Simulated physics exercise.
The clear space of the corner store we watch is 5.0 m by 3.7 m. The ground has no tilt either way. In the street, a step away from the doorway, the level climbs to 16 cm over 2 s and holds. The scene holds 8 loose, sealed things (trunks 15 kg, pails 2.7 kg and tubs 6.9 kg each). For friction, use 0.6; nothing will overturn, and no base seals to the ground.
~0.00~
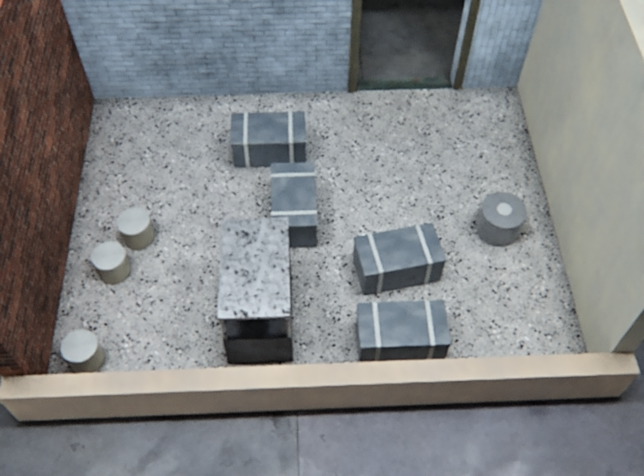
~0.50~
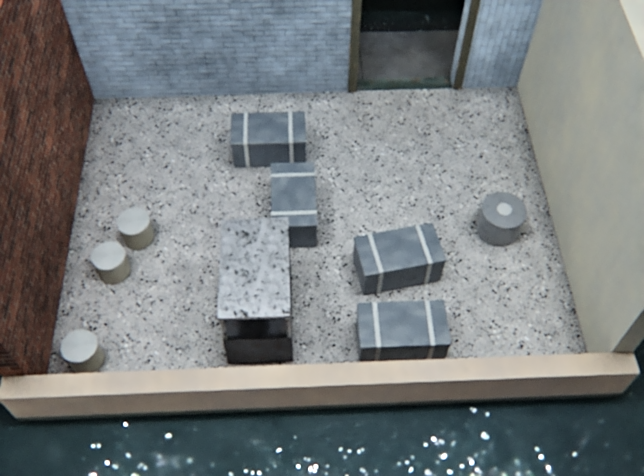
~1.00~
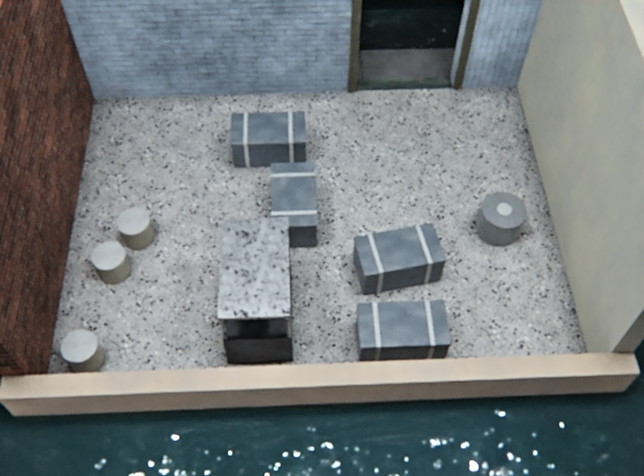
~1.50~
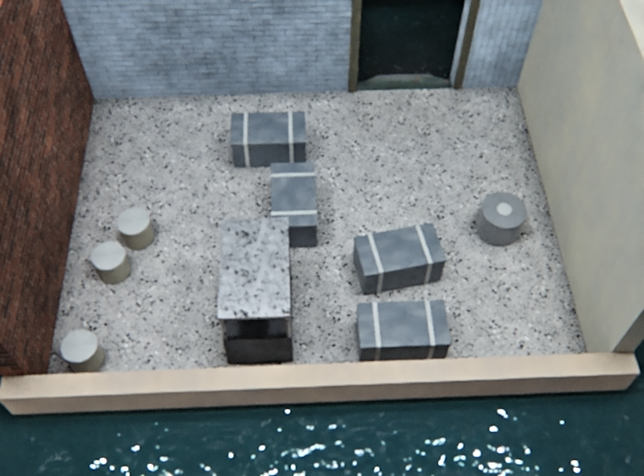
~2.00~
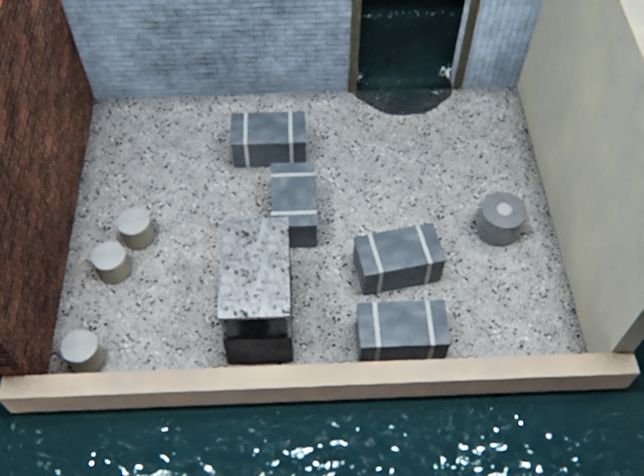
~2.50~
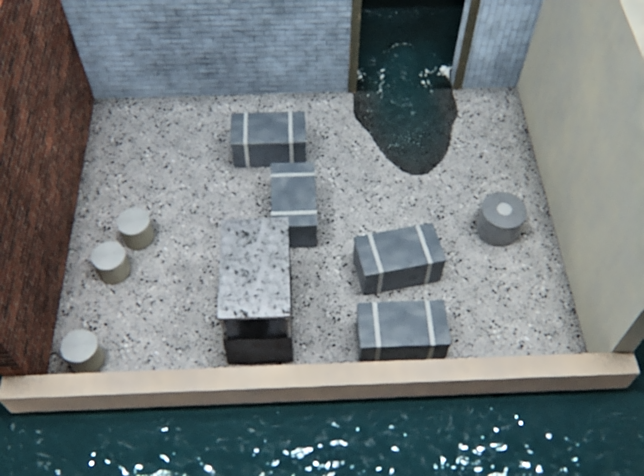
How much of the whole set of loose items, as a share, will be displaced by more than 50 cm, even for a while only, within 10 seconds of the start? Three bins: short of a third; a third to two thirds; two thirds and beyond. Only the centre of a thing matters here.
Bin: Short of a third.
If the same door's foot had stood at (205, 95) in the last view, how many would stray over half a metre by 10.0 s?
That gives 3 of them.
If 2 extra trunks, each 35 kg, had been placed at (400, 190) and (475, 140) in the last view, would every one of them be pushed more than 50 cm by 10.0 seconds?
One by one: Below; below.
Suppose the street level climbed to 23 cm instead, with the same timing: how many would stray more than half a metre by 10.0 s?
Then it comes to 7.
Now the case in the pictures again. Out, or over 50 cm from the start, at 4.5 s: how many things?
The number by then is 0.
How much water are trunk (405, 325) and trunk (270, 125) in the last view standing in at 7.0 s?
Roughly 8 and 2 cm.
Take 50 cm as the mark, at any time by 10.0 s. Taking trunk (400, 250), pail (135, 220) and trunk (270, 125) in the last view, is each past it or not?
First not as far, then not as far, then not as far.
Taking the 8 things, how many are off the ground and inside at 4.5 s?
At that instant the tally stands at 0.
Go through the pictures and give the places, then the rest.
The first picture shows a trunk at (268, 127), on the bottom; a pail at (79, 346) rests on the ground; water covers 0.0 m2; 0 of 8 have shifted.
The second picture shows a trunk at (268, 127) rests on the ground; a pail at (79, 346) rests on the ground; 0.0 m2 under water; 0 of 8 have shifted.
The third picture shows a trunk at (268, 127) rests on the ground; a pail at (79, 346), on the bottom; 0.0 m2 under water; 0 of 8 have shifted.
The fourth picture shows a trunk at (268, 127), on the bottom; a pail at (79, 346), on the bottom; 0.0 m2 under water; 0 of 8 have shifted.
The fifth picture shows a trunk at (268, 127) rests on the ground; a pail at (79, 346) rests on the ground; 0.3 m2 under water; 0 of 8 have shifted.
The sixth picture shows a trunk at (268, 127) rests on the ground; a pail at (79, 346), on the bottom; water covers 1.1 m2; 0 of 8 have shifted.
After 3.5 s 0 of 8 are over 50 cm from their spots; 0 afloat.
After 4.5 s 0 of 8 are over 50 cm from their spots; 0 afloat.
After 7.0 s 1 of 8 are over 50 cm from their spots; 3 afloat.
After 10.0 s 2 of 8 are over 50 cm from their spots, and 2 have been at some point; 3 afloat.
